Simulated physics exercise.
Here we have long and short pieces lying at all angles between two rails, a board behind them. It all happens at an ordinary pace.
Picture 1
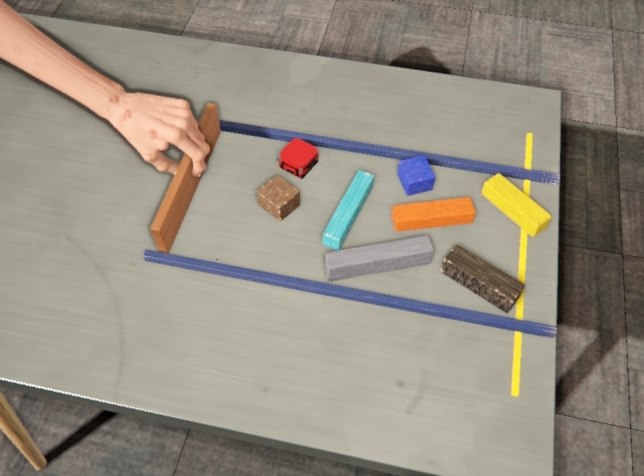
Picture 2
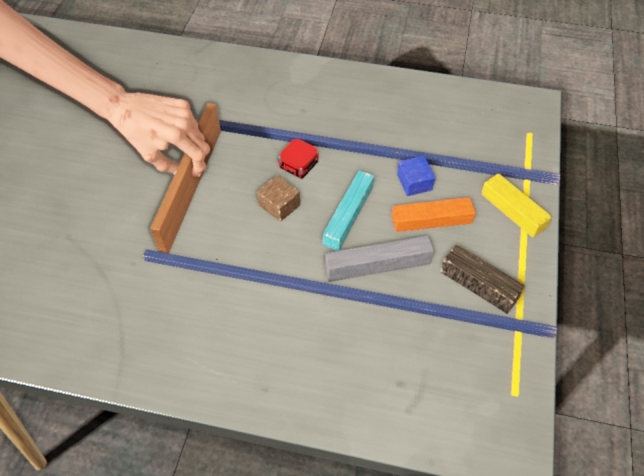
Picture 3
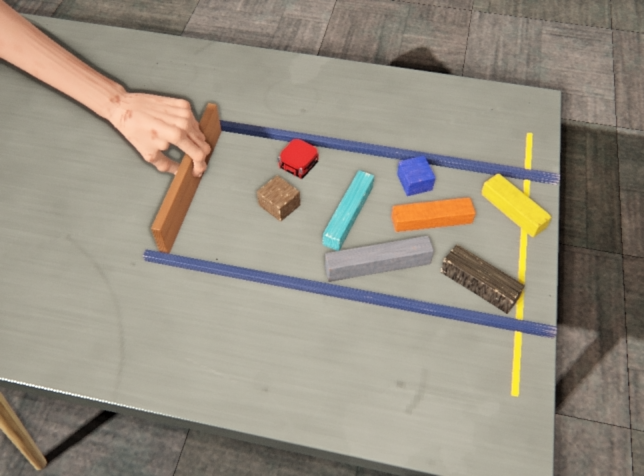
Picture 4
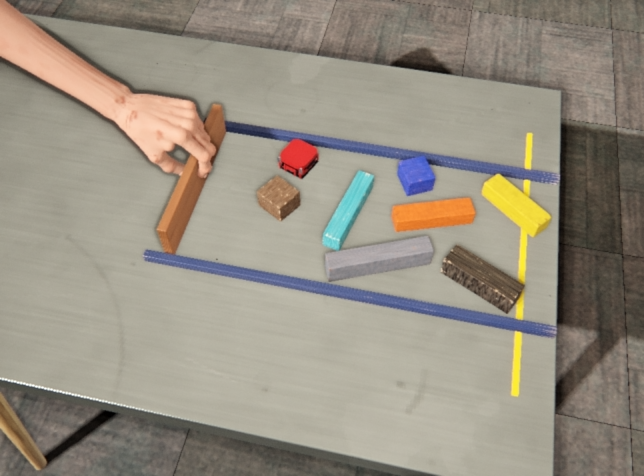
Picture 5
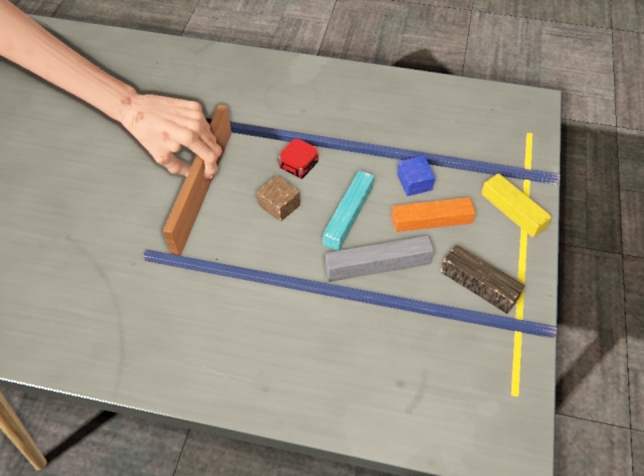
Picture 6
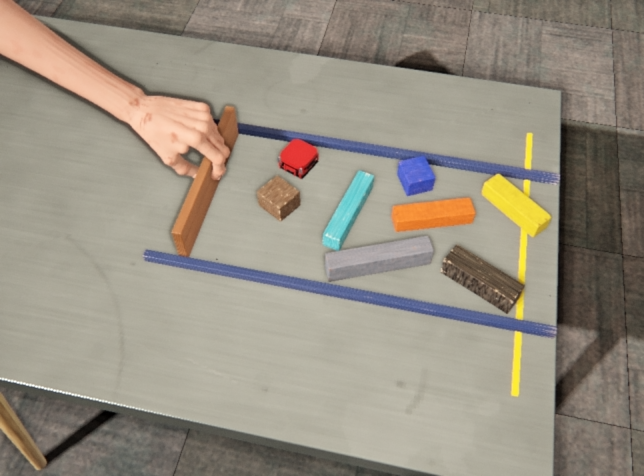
On a grey tabletop, a hand holding still, then sliding a wooden board slightly right between blue rails towards scattered coloured blocks.
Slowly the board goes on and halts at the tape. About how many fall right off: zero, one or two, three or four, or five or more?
As it turns out, the number that fall off is five or more.
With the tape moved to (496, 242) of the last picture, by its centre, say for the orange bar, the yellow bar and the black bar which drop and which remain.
The orange bar comes down; the yellow bar goes over; the black bar falls.
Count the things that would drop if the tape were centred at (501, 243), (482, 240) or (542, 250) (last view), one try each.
It would be 3, 3 and 6.
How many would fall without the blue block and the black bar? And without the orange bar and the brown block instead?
4 in the first case, 3 in the second.
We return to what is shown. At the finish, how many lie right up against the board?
In contact: 2.
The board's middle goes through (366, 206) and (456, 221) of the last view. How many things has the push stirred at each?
First 7, then 8.
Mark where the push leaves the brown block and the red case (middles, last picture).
The brown block at (543, 229), the red case at (543, 196).
A little later, none off yet; yellow bar at rest near (515, 205); black bar at rest near (482, 278); orange bar at rest near (433, 215).
When it is over, the number that fall off is five or more; down, turquoise bar, grey bar, blue block, orange bar, black bar and yellow bar.
